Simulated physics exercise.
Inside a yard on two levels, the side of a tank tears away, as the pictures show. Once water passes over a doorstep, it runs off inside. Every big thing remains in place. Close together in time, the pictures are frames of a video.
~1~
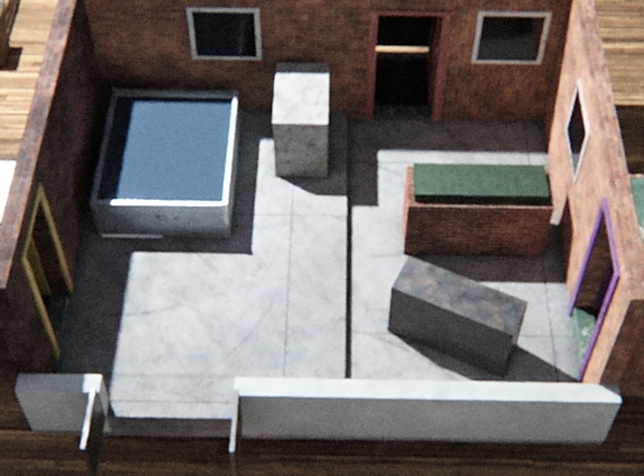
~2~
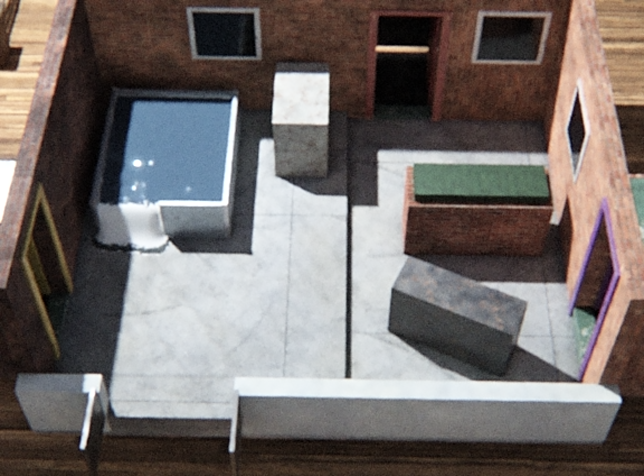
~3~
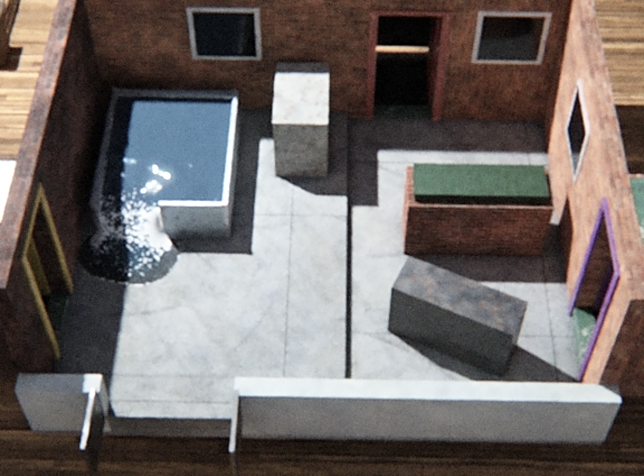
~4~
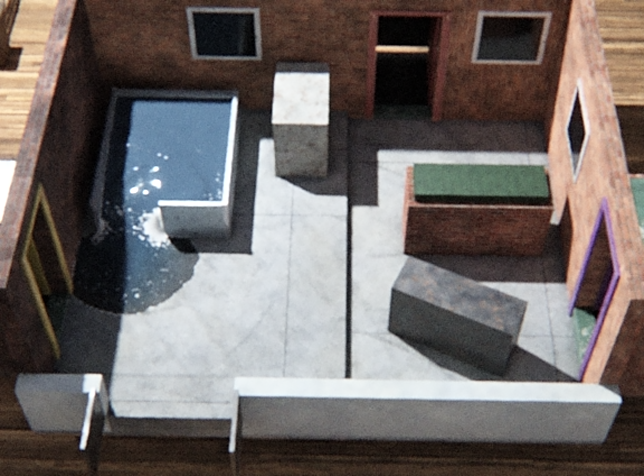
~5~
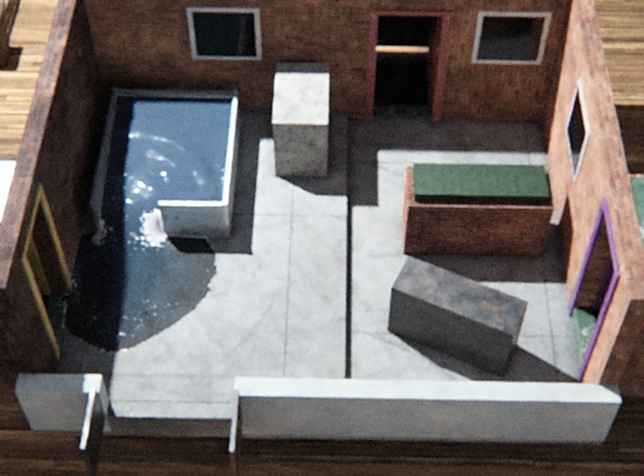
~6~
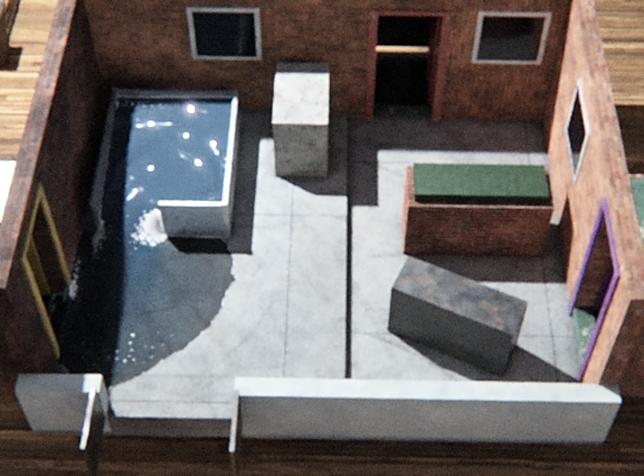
A small walled yard with brick walls and a pale stone floor is seen from high above its low white front wall, the view staying still. A full tank stands at back left beside a pale block, with a green-topped brick planter and a grey block at right, a yellow-framed doorway left and a purple-framed one right. The tank's near left side opens, and water pours out, spreading forward across the left floor.
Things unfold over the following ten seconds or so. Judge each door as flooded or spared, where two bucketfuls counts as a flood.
The red door is spared, the purple door is spared, the yellow door is flooded.
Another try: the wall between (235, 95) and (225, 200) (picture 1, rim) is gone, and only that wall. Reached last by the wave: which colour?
The yellow one comes last.
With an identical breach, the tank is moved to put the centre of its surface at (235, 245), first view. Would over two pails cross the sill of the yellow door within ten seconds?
As I see it, the yellow door stays within the limit.
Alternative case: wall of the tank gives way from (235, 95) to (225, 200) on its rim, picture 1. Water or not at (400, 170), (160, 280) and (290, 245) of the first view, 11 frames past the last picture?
Submerged, bone-dry, submerged.
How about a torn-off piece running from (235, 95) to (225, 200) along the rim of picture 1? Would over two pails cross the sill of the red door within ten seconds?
After that, red door tops the limit.
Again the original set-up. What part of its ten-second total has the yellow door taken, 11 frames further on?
I make it 25 per cent.
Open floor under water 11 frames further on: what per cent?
I'd say 25 per cent.
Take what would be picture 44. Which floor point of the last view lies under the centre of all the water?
That comes out near (211, 258).
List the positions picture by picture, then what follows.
In the first picture, still water in the tank at (168, 148).
In the second picture, the front is at (99, 241), out from the gap at (132, 224).
In the third picture, water pours out at (132, 225) and has run to (141, 280).
In the fourth picture, water pours out at (133, 225) and has run to (132, 310).
In the fifth picture, the front is at (103, 345), out from the gap at (132, 225).
In the sixth picture, the front is at a hidden place, out from the gap at (132, 224).
A moment on, water covers 20 % of the floor; the red door not reached, the purple door not reached, the yellow door under two buckets in.
Next, water covers 25 % of the floor; the red door not reached, the purple door not reached, the yellow door over two buckets in.
Then, water covers 30 % of the floor; the red door not reached, the purple door not reached, the yellow door far over two buckets in.
Later, water covers 50 % of the floor; the red door not reached, the purple door wet at the sill, nothing in, the yellow door far over two buckets in.
In the end, water covers 65 % of the floor; the red door wet at the sill, nothing in, the purple door wet at the sill, nothing in, the yellow door far over two buckets in.
